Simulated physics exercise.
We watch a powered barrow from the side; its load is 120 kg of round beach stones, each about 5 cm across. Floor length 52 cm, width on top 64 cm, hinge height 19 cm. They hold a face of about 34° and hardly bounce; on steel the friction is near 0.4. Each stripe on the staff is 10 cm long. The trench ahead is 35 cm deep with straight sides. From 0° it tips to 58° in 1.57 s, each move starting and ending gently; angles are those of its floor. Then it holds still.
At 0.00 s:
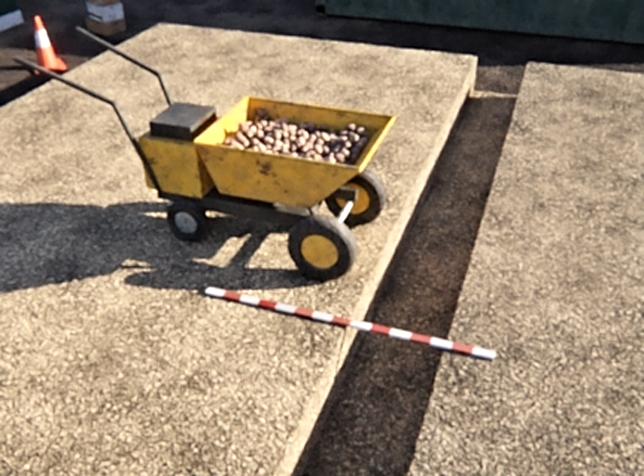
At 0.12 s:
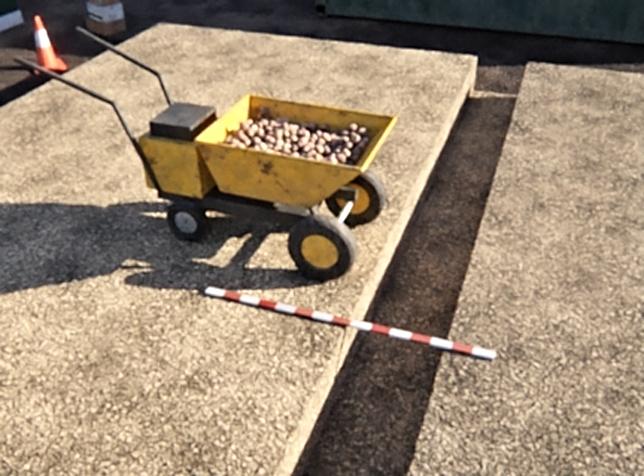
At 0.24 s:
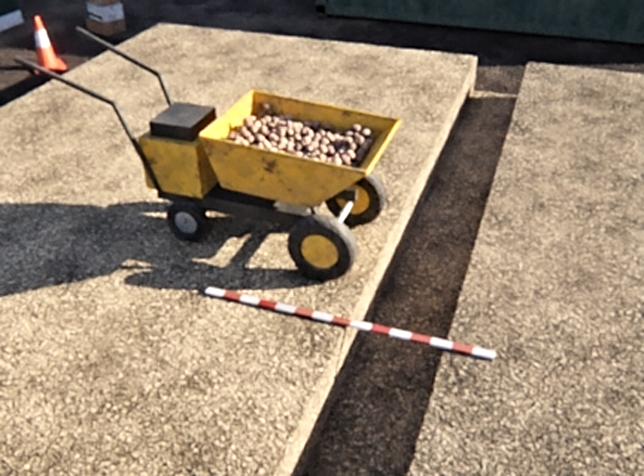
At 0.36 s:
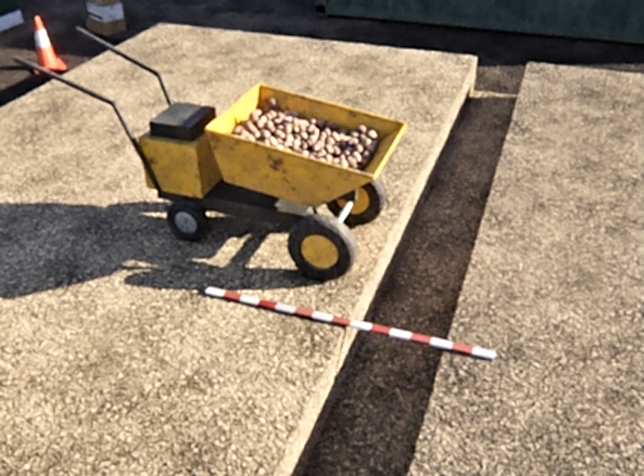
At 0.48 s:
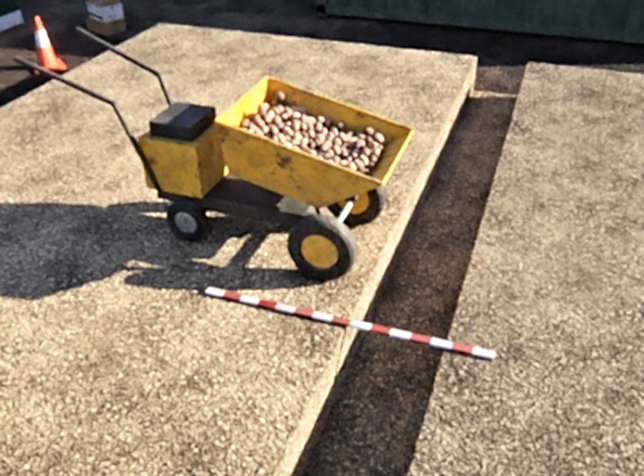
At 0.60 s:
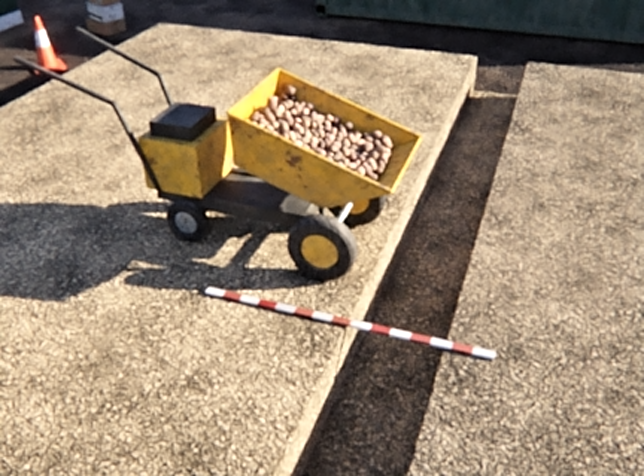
The yellow tray of a small powered barrow, loaded with round stones, sits level beside a narrow trench, with a red-and-white striped staff lying on the ground. The tray's rear end rises slowly at first, then more noticeably, slanting its load down to the right while the wheels stay in place.
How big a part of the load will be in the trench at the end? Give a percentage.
Close to 61 in a hundred.
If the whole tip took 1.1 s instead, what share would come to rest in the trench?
Then about 55 per cent.
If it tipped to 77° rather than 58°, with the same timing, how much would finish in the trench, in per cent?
Then about 55 per cent.
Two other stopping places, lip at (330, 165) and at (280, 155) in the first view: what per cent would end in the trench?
First some 90, then 100 per cent.
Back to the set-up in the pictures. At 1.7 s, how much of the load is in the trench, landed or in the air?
About 15 per cent by then.
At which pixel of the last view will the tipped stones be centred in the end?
Around (454, 304).
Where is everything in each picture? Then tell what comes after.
In the first picture, the tray is at 0°, its lip at (361, 169); the top of the load is at (302, 132).
In the second picture, lip at (363, 170), floor tilted 1°, highest stones at (292, 129); the stones move at 0.1 m/s on average.
In the third picture, lip at (367, 173), floor tilted 4°, highest stones at (263, 125); the stones move at 0.2 m/s on average.
In the fourth picture, lip at (375, 178), floor tilted 8°, highest stones at (264, 120); the stones move at 0.3 m/s on average.
In the fifth picture, the tray is at 13°, its lip at (383, 184); the top of the load is at (267, 113); the stones move at 0.4 m/s on average.
In the sixth picture, the tray is at 19°, its lip at (392, 192); the top of the load is at (275, 105); the stones move at 0.4 m/s on average.
After 1.2 s the floor is at 49°; 100 % in the tray; the foremost stones are at (421, 204).
After 1.7 s the floor is at 58°; 75 % in the tray, 13 % in the trench, 12 % past the trench; the foremost stones are at (502, 285).
After 2.0 s the floor is at 58°; 44 % in the tray, 22 % in the trench, 35 % past the trench; the foremost stones are at (585, 302).
After 4.0 s the floor is at 58°; 0 % in the tray, 61 % in the trench, 39 % past the trench; the foremost stones are at (643, 297).
